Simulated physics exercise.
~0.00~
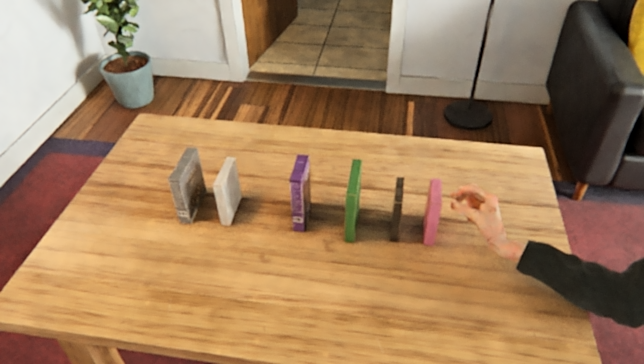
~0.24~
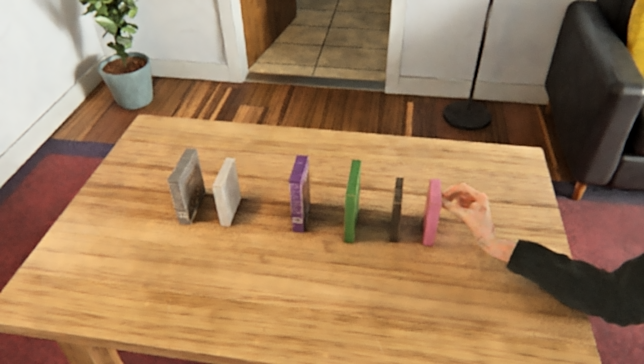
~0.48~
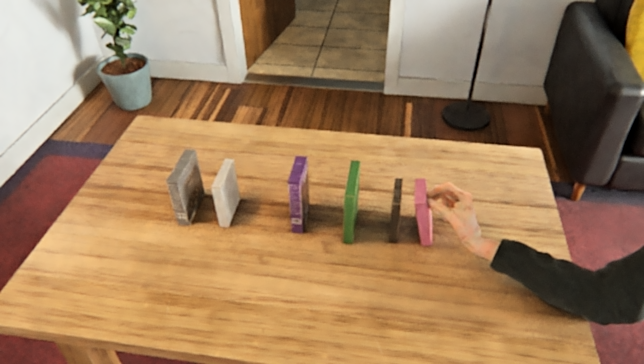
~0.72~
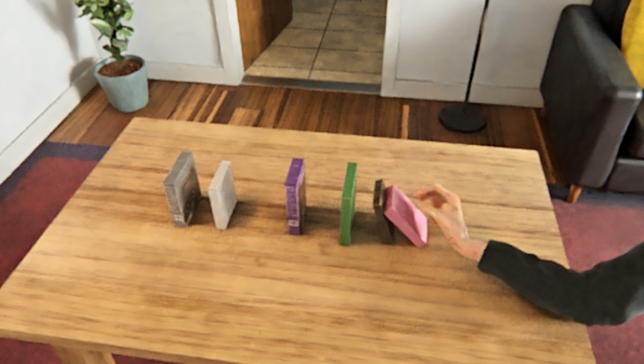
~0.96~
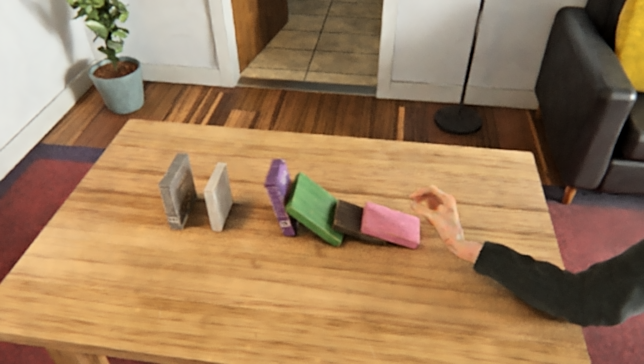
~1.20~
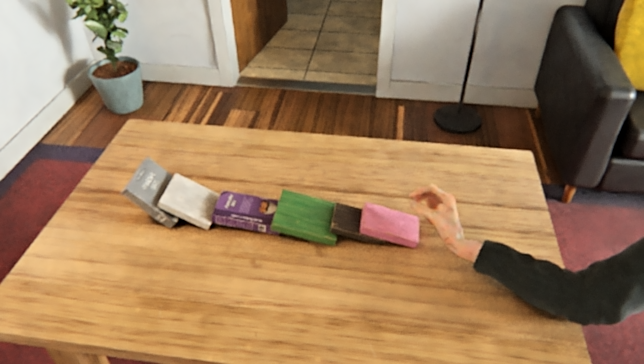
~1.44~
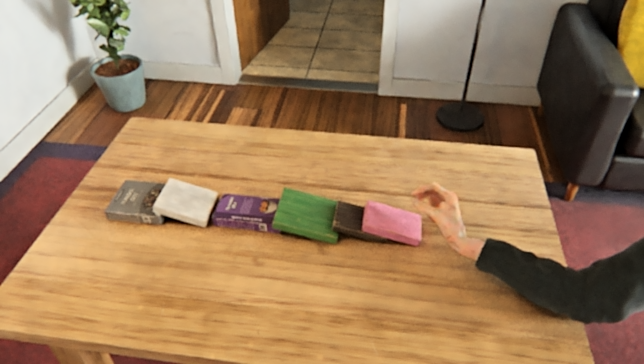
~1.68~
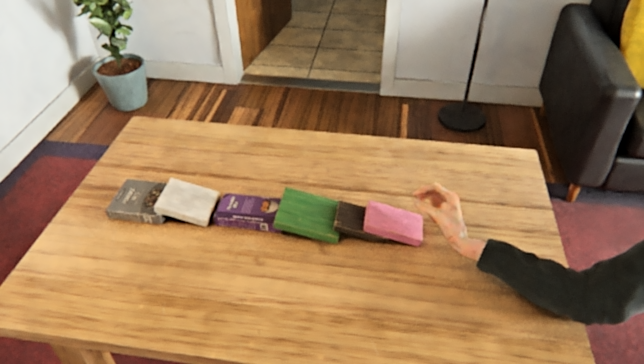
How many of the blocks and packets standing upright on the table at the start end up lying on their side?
All six of them end up lying down, from the pink block on the right to the grey packet on the left.
